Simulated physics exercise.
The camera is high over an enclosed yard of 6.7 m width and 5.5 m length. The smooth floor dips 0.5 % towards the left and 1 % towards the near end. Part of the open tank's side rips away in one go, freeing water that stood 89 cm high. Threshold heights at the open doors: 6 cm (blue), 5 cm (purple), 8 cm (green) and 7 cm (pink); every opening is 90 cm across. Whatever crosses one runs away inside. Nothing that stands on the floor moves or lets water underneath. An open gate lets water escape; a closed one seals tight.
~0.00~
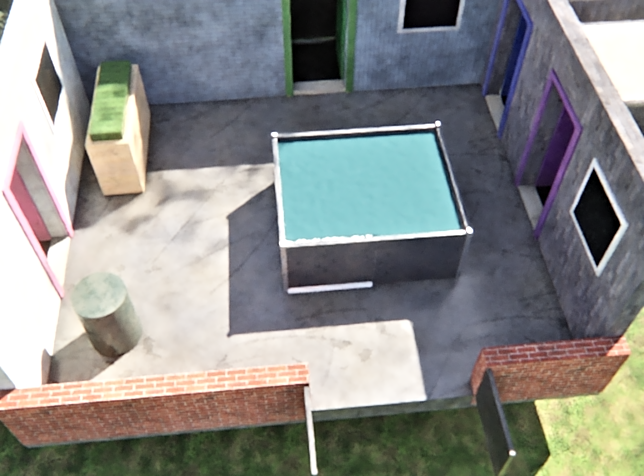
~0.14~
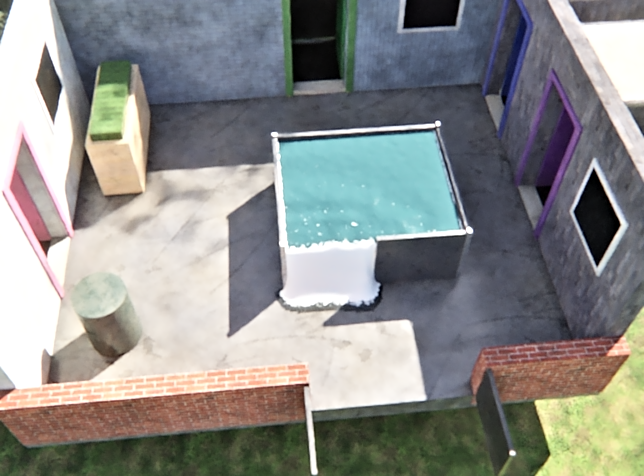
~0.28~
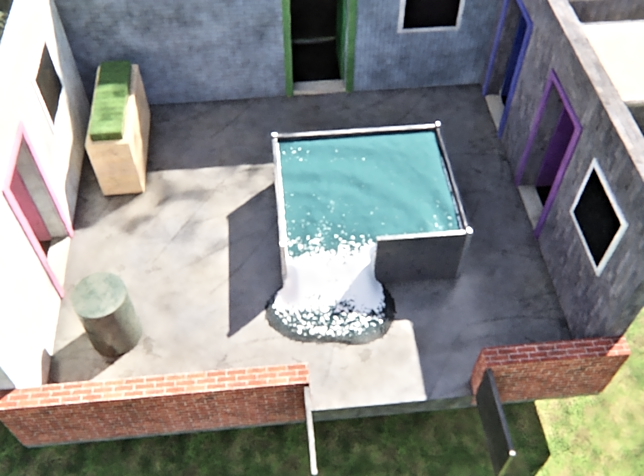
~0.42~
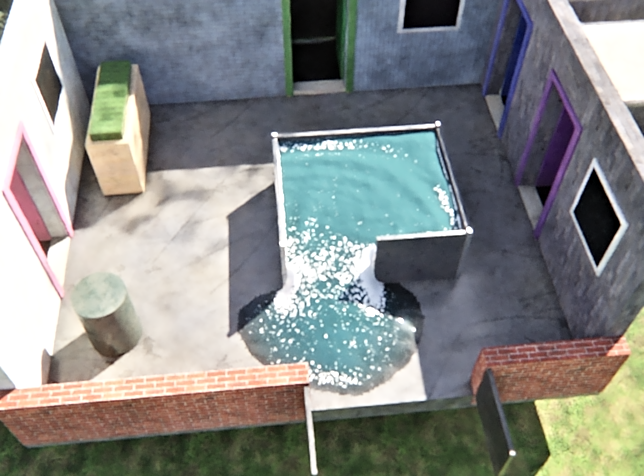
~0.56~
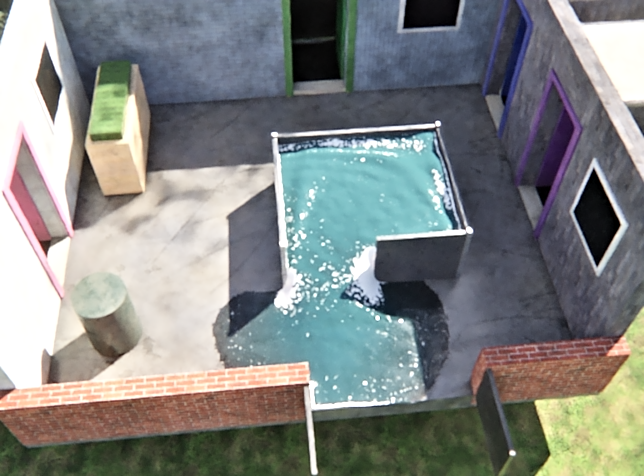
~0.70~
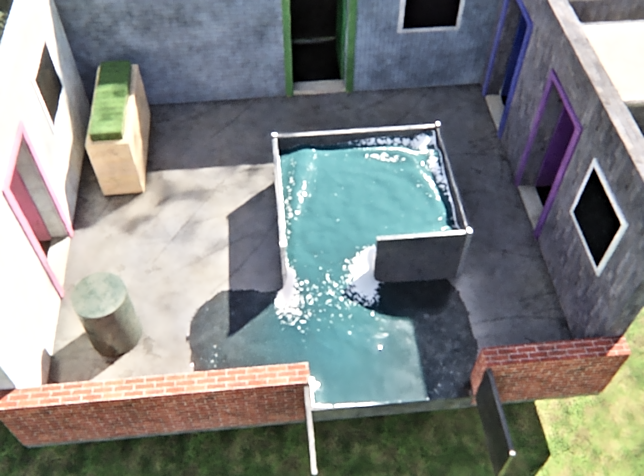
A large square tank of still teal water stands in a walled grey yard seen from high above, its camera fixed. A green-topped cream cabinet and a grey-green cylinder sit at left, with pink, green, blue and purple doorways around and low brick walls in front. The tank's near side opens at left, and foaming water pours out, fanning across the floor to the brick wall as the tank's level drops.
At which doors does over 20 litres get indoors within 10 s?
The water let in: At the blue door it does not reach the limit; at the purple door it stays under the limit; at the green door it keeps below the limit; at the pink door it does not reach the limit.
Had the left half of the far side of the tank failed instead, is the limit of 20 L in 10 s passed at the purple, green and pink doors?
Then: Purple under, green past it, pink not over.
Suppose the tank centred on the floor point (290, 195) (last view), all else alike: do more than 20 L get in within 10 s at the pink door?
Against that limit: Pink above.
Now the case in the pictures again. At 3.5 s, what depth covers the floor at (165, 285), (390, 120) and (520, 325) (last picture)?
In that order: 3, 0 and 1 cm.
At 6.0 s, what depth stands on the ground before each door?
In cm: Blue 0, purple 0, green 6, pink 6.
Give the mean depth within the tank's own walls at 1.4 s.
About 58 cm.
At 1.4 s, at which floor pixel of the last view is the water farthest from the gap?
At about (43, 416).
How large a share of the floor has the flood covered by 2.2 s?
About 25 per cent.
After 1.4 s water covers 20 % of the floor and is deepest (54 cm) near (299, 392); blue door not reached, purple door not reached, green door not reached, pink door not reached.
After 2.2 s water covers 25 % of the floor and is deepest (52 cm) near (58, 414); blue door not reached, purple door not reached, green door not reached, pink door 4 cm at the sill, 0 L in.
After 3.5 s water covers 45 % of the floor and is deepest (30 cm) near (92, 384); blue door not reached, purple door not reached, green door not reached, pink door 9 cm at the sill, 0 L in.
After 6.0 s water covers 70 % of the floor and is deepest (20 cm) near (43, 416); blue door not reached, purple door not reached, green door 6 cm at the sill, 0 L in, pink door 6 cm at the sill, 2 L in.
After 10.0 s water covers 85 % of the floor and is deepest (12 cm) near (43, 416); blue door 7 cm at the sill, 0 L in, purple door 3 cm at the sill, 0 L in, green door 4 cm at the sill, 0 L in, pink door 6 cm at the sill, 3 L in.
